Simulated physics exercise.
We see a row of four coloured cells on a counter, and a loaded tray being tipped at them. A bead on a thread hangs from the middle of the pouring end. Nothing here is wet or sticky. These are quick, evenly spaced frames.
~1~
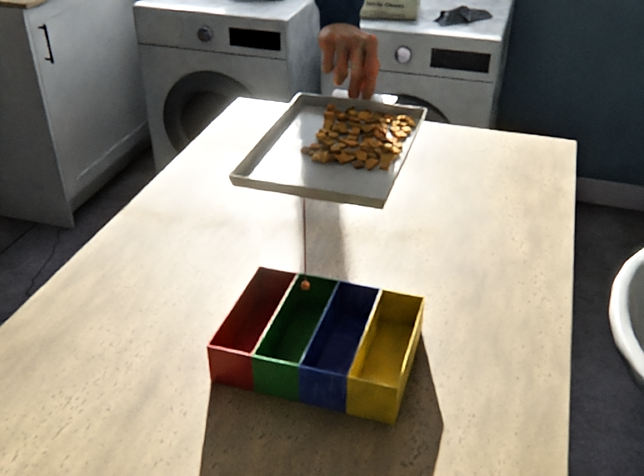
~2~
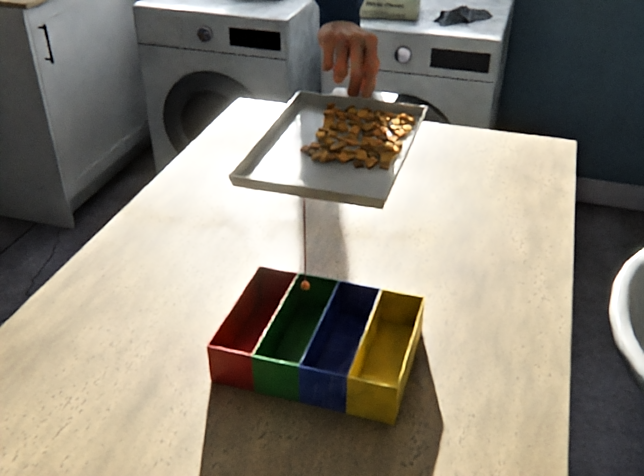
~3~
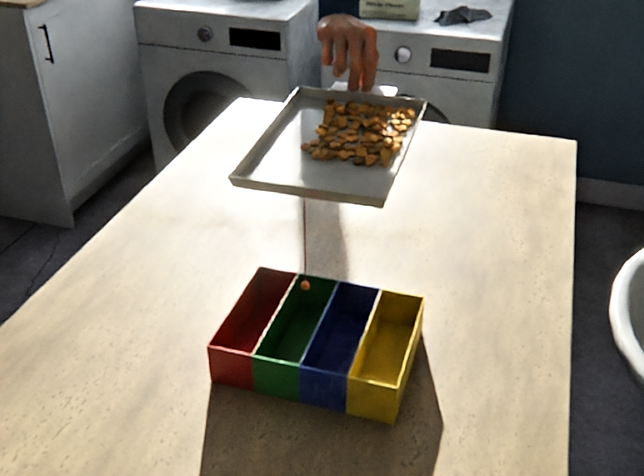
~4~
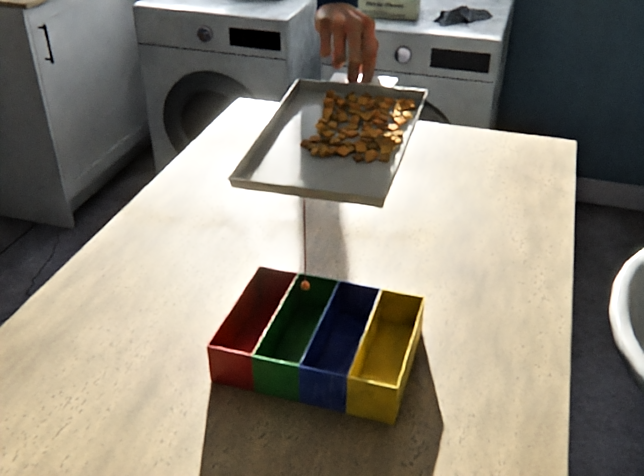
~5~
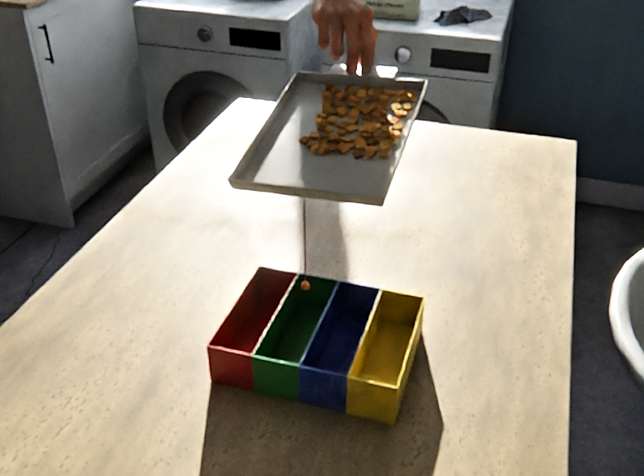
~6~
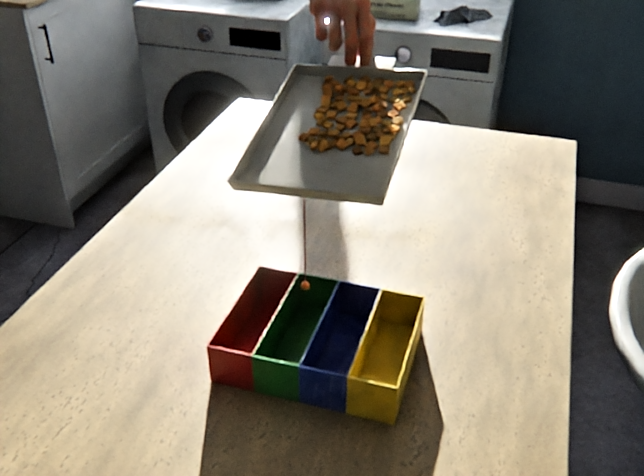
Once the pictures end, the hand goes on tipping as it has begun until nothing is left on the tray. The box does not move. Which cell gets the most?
Fullest: The red cell.
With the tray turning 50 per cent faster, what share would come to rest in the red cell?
Some 40 per cent.
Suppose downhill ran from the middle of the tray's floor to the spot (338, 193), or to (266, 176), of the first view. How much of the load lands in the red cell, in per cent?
Near 0 % and 60 %.
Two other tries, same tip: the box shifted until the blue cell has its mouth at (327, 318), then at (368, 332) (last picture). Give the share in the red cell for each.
Roughly 60 per cent, and 20 per cent.
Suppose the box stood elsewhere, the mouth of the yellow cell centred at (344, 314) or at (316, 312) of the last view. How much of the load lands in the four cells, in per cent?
Roughly 100 per cent, and 100 per cent.
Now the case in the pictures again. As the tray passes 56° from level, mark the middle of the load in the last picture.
Around (278, 171).
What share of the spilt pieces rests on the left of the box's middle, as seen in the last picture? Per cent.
Close to 100 per cent.
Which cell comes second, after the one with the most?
It is the cell in green.
Just after the last frame, tray tipped steeply; almost all on the tray; just a few in the red cell; just a few falling or outside the box.
A moment on, tray tipped right over; roughly two thirds on the tray; about a tenth in the red cell; just a few in the green cell; roughly a quarter falling or outside the box.
Further on, tray tipped past a quarter turn; roughly half in the red cell; about a tenth in the green cell; just a few in the yellow cell; just a few in the blue cell; roughly a third falling or outside the box.
When it is over, tray tipped past a quarter turn; roughly half in the red cell; about a tenth in the green cell; just a few in the yellow cell; just a few in the blue cell; roughly a third outside the box.
